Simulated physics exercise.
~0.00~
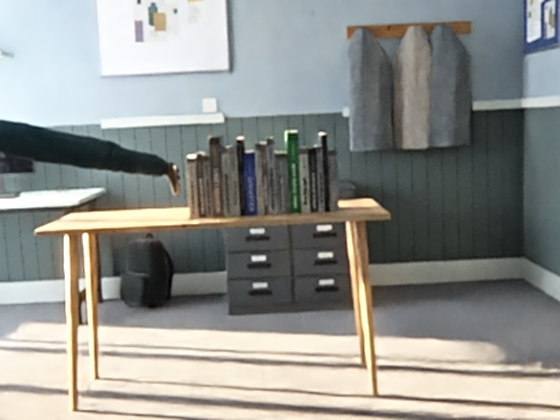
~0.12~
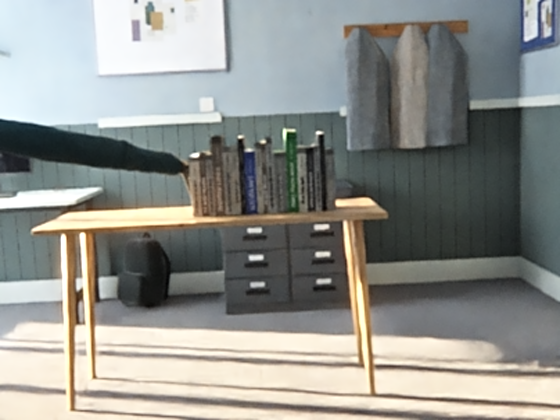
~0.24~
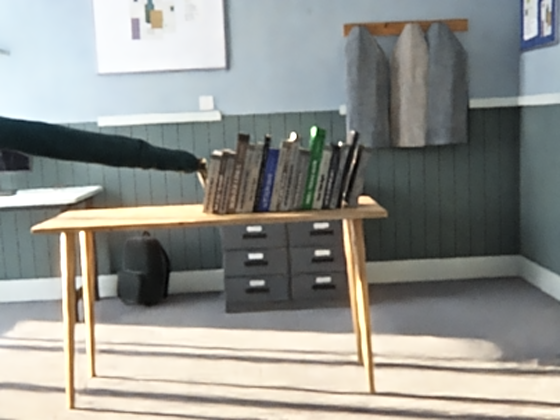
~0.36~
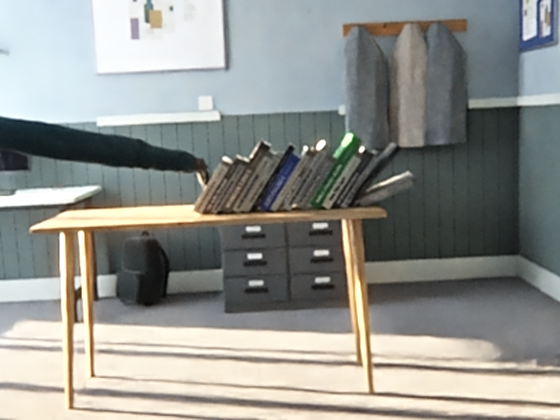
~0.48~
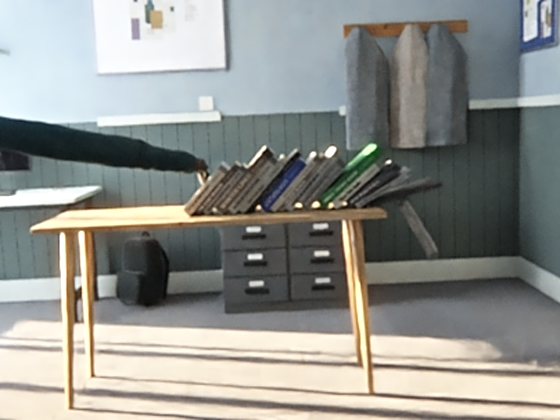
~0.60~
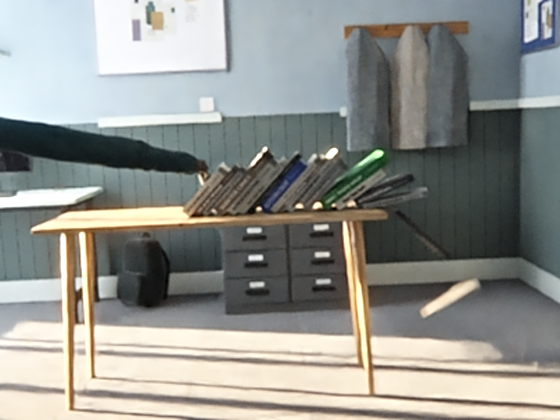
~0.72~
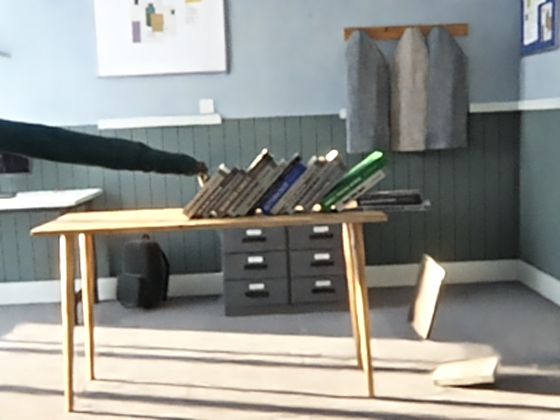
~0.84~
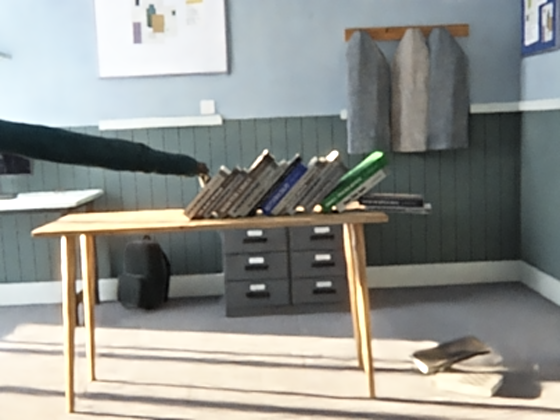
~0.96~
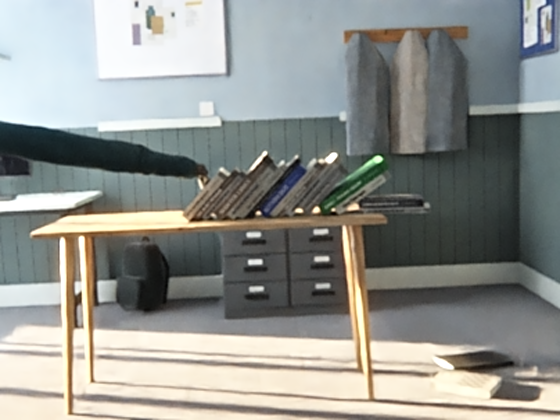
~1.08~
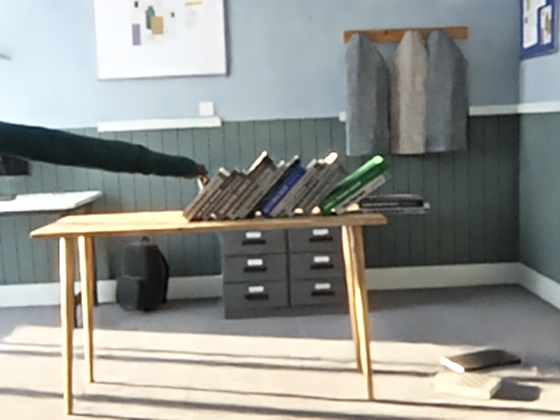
In a sunlit room with blue walls and grey-green panelling, a slightly swaying camera faces a wooden table from the front. A row of mostly grey and dark books stands upright on it, with a blue one near the middle and a green one farther right; coats hang behind, above grey drawers. An arm in a dark sleeve reaches in from the left and pushes the row, which leans over to the right. Two books at the far end tip off the edge and drop to the floor. The rest stay slanted on the table, the green book among them, with dark ones lying flat over the edge.
